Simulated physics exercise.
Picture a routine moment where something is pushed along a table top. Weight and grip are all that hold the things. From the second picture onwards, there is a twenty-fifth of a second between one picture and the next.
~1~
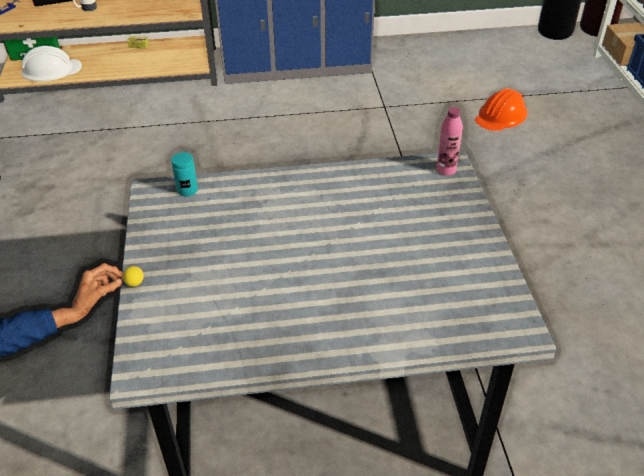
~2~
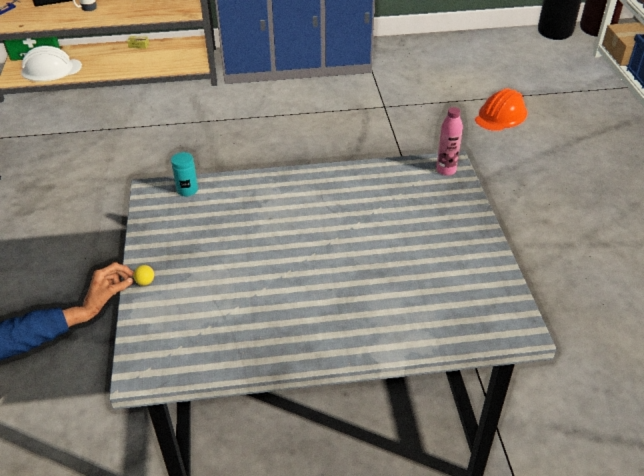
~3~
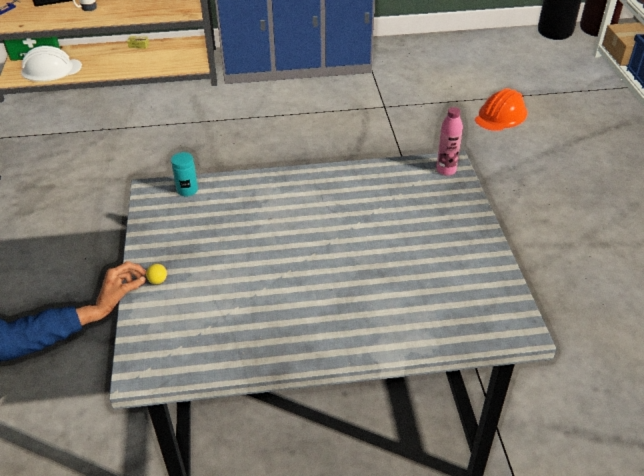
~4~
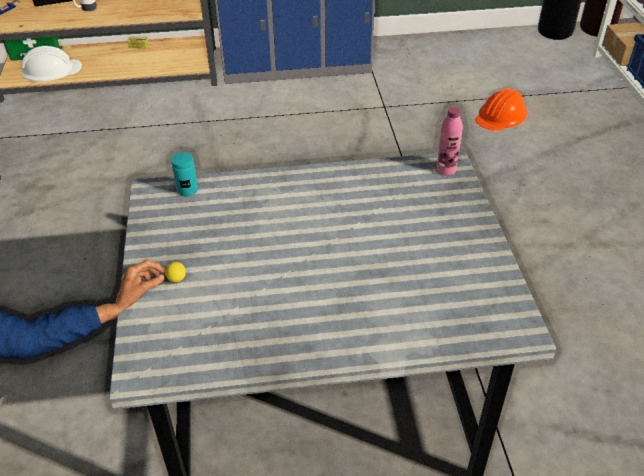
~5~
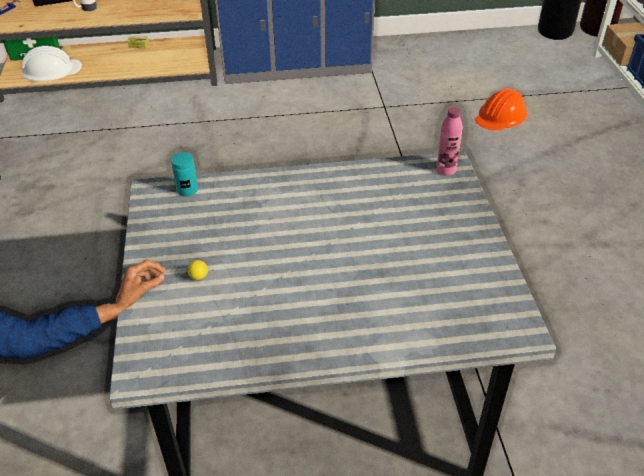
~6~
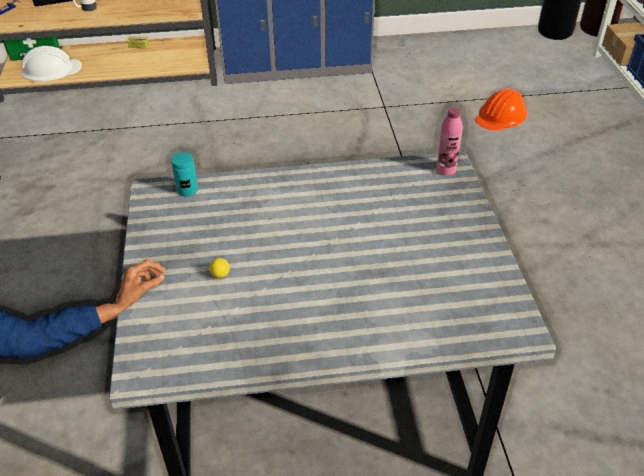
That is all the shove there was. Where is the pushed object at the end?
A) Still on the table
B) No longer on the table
B.
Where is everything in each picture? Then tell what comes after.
The first frame shows under the hand; yellow lemon (133, 276).
The second frame shows under the hand; yellow lemon (144, 275).
The third frame shows under the hand; yellow lemon (156, 274).
The fourth frame shows yellow lemon (176, 272).
The fifth frame shows yellow lemon (198, 270) displaced about its own width.
The sixth frame shows yellow lemon (219, 268) displaced well along.
Then, 0.30 s past the last view, yellow lemon displaced well along near (375, 253).
Then, 0.70 s past the last view, yellow lemon now off the table.
Then, 1.10 s past the last view, things are still on the move.
Finally, off the table, yellow lemon.
